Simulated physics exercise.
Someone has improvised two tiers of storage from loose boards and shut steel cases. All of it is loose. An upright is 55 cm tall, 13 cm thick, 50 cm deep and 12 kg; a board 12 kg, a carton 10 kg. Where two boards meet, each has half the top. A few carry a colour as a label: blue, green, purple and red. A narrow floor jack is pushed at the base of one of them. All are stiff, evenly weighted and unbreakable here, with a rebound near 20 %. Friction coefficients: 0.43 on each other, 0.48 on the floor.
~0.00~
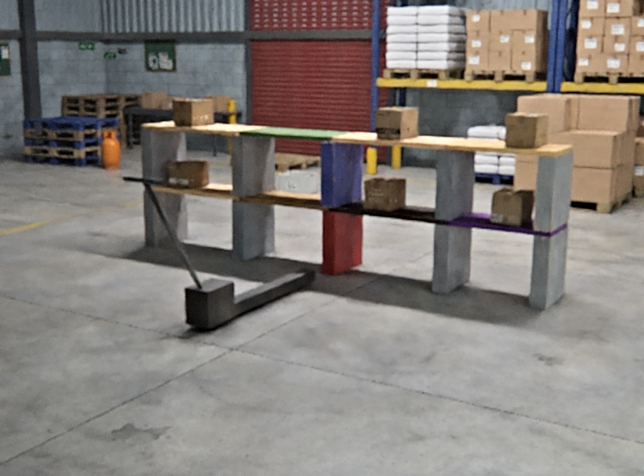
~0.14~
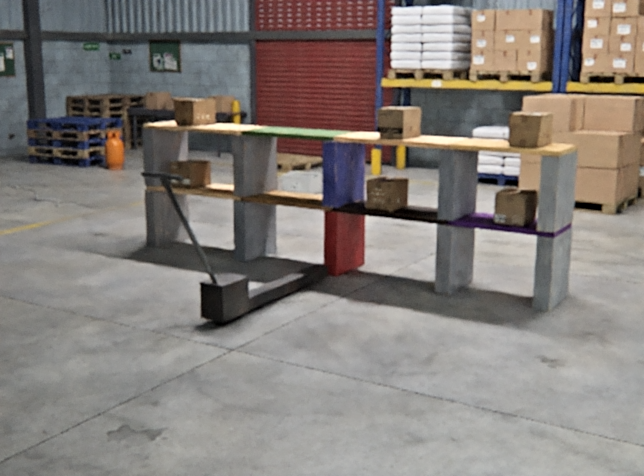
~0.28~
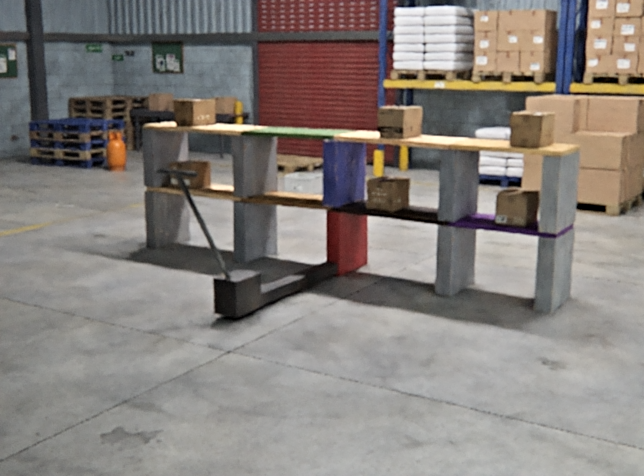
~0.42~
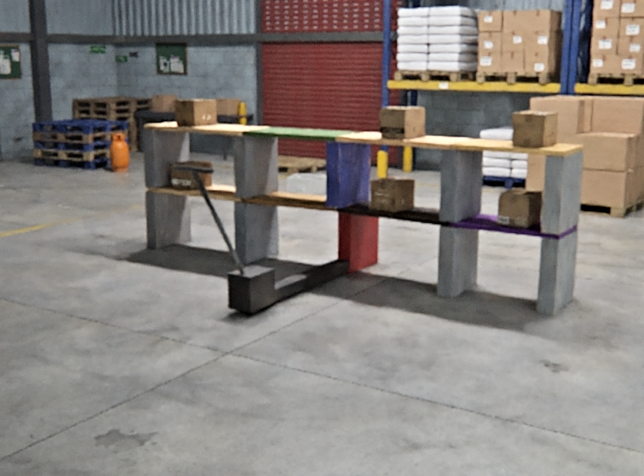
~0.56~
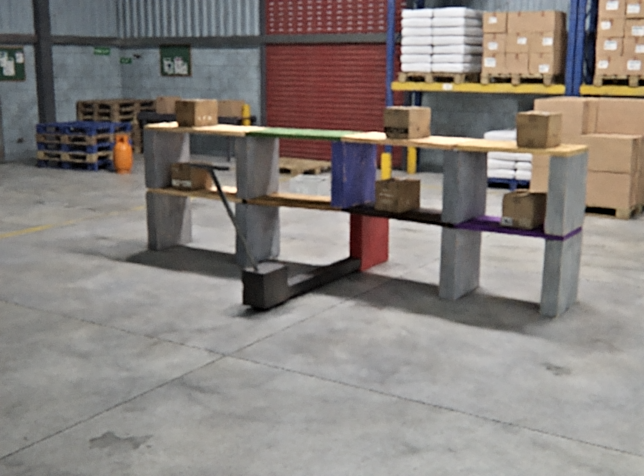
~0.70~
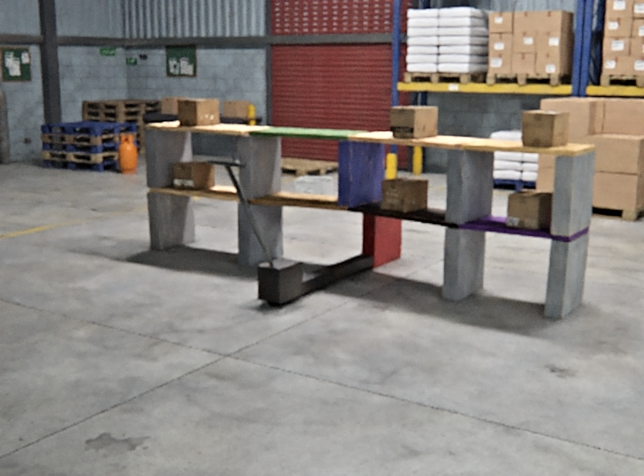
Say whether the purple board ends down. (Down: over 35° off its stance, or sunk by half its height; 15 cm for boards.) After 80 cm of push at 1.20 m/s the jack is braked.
That board remains up.
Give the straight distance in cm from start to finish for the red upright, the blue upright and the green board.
About: Red 90, blue 60, green 90.
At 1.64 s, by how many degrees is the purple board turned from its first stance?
About 0°.
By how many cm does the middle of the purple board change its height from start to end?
About 0 cm lower.
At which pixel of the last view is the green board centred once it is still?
At about (306, 235).
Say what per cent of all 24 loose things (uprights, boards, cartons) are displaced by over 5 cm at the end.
It is 40 per cent.
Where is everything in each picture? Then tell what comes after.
In the first picture (we follow the side turned to the camera; the camera moves round a little), jack tip (309, 275) 30 cm short; purple board (496, 228); green board (297, 132); red upright (349, 239); no piece has moved.
Jack tip (321, 271) 13 cm short; purple board (499, 229), in the second picture.
Jack tip (332, 268) 36 mm in; purple board (500, 229); red upright (354, 239) displaced 35 mm; one has shifted, in the third picture.
Jack tip (344, 265) 20 cm in; purple board (502, 230); red upright (365, 237) displaced 20 cm; 5 stirred so far, in the fourth picture.
Jack tip (355, 263) 37 cm in; purple board (506, 232); red upright (376, 235) displaced 37 cm; 8 stirred so far, in the fifth picture.
Jack tip (368, 260) 54 cm in; purple board (512, 232) displaced 22 mm; red upright (389, 233) displaced 54 cm; blue upright (368, 172) displaced 17 cm; 18 stirred so far, in the sixth picture.
Around 0.92 s, none of the 24 pieces down, 19 disturbed; purple board displaced 25 mm; blue upright tipped 9°.
Around 1.16 s, 6 of the 24 pieces down; purple board unmoved; blue upright tipped 59°, 39 cm lower.
Around 1.64 s, 7 of the 24 pieces down; purple board unmoved; blue upright on its side.
Finally (2.9 s), 7 of the 24 pieces down; purple board unmoved; blue upright on its side; green board tipped 30°, 87 cm lower. Seen by the last camera, middles, purple board near (522, 227), blue upright near (336, 236).
